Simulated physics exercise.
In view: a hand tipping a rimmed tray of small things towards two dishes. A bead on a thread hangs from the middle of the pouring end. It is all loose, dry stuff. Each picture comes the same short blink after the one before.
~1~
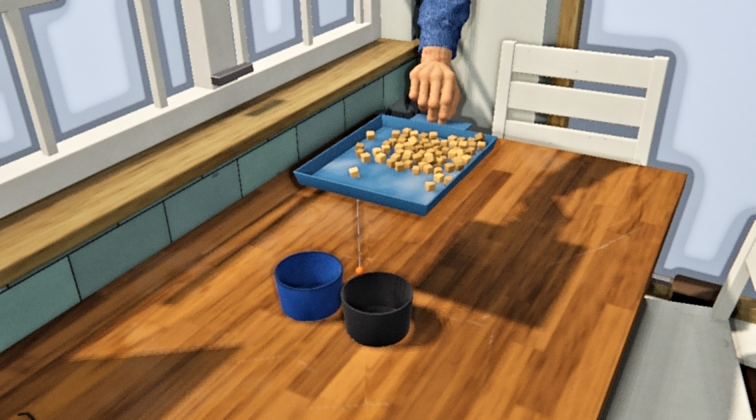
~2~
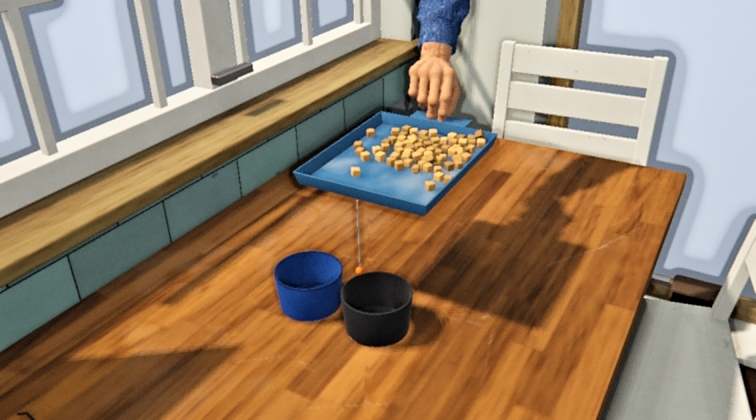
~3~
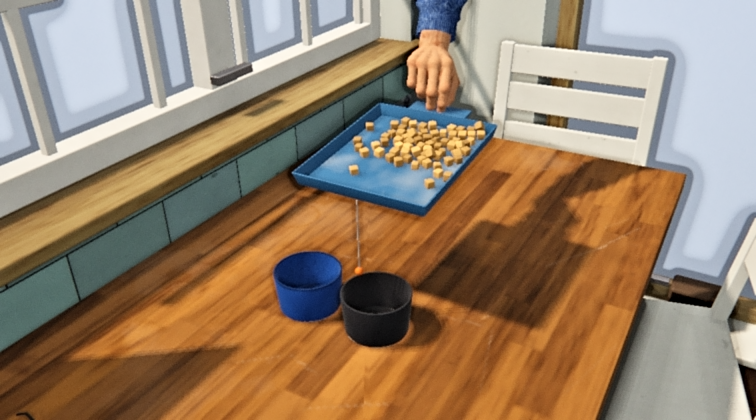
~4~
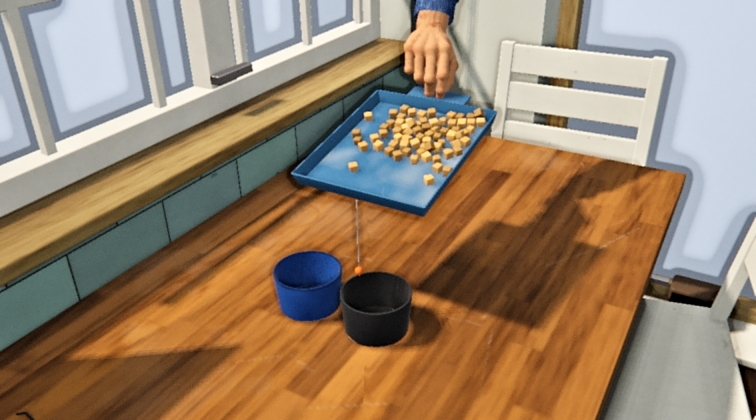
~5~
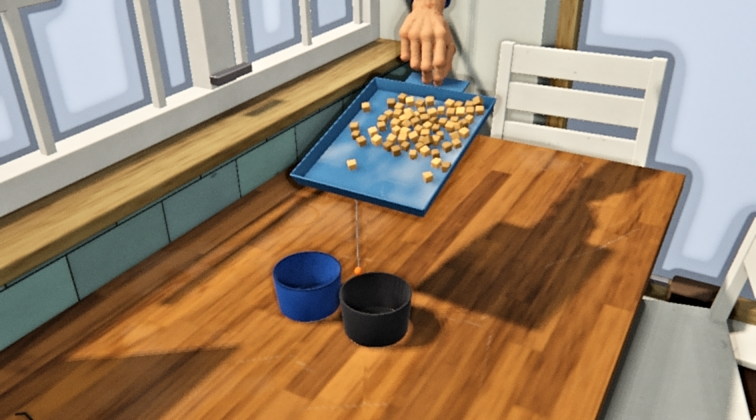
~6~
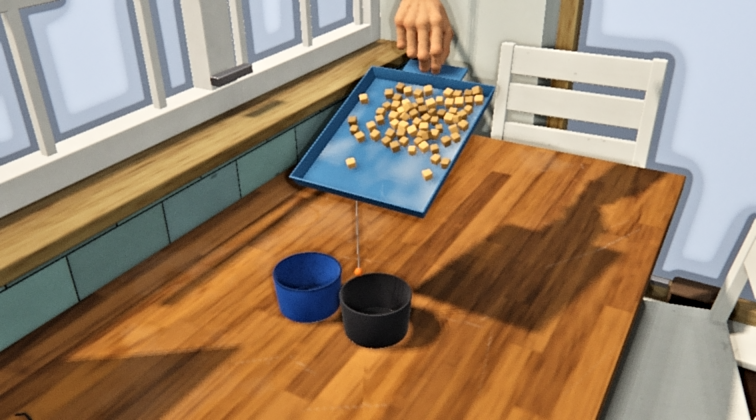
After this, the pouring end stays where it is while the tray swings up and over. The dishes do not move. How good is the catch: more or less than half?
They take under half between them.
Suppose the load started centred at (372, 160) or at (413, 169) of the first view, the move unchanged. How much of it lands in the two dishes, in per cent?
In turn 20 and 20 in a hundred.
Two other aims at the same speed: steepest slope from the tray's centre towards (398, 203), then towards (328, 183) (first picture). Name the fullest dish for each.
One: The dish on the right. Two: The left one.
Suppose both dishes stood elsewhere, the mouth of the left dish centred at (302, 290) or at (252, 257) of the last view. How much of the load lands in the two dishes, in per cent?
About 70 and 20 per cent.
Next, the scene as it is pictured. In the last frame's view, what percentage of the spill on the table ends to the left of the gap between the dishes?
About 50 per cent.
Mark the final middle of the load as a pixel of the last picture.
Roughly at (334, 359).
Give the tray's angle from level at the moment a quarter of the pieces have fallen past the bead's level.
Around 85° of tilt.
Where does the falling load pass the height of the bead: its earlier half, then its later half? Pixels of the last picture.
Early half (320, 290), late half (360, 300).
Shortly afterwards, tray tipped steeply; the bulk on the tray; a little in the air.
Next, tray tipped past a quarter turn; near a quarter on the tray; only a few in the right dish; a little in the left dish; near a third outside both; near a quarter in the air.
Some moments later, tray tipped past a quarter turn; a little in the right dish; a little in the left dish; the bulk outside both.
In the end, tray tipped past a quarter turn; a little in the right dish; a little in the left dish; the bulk outside both.
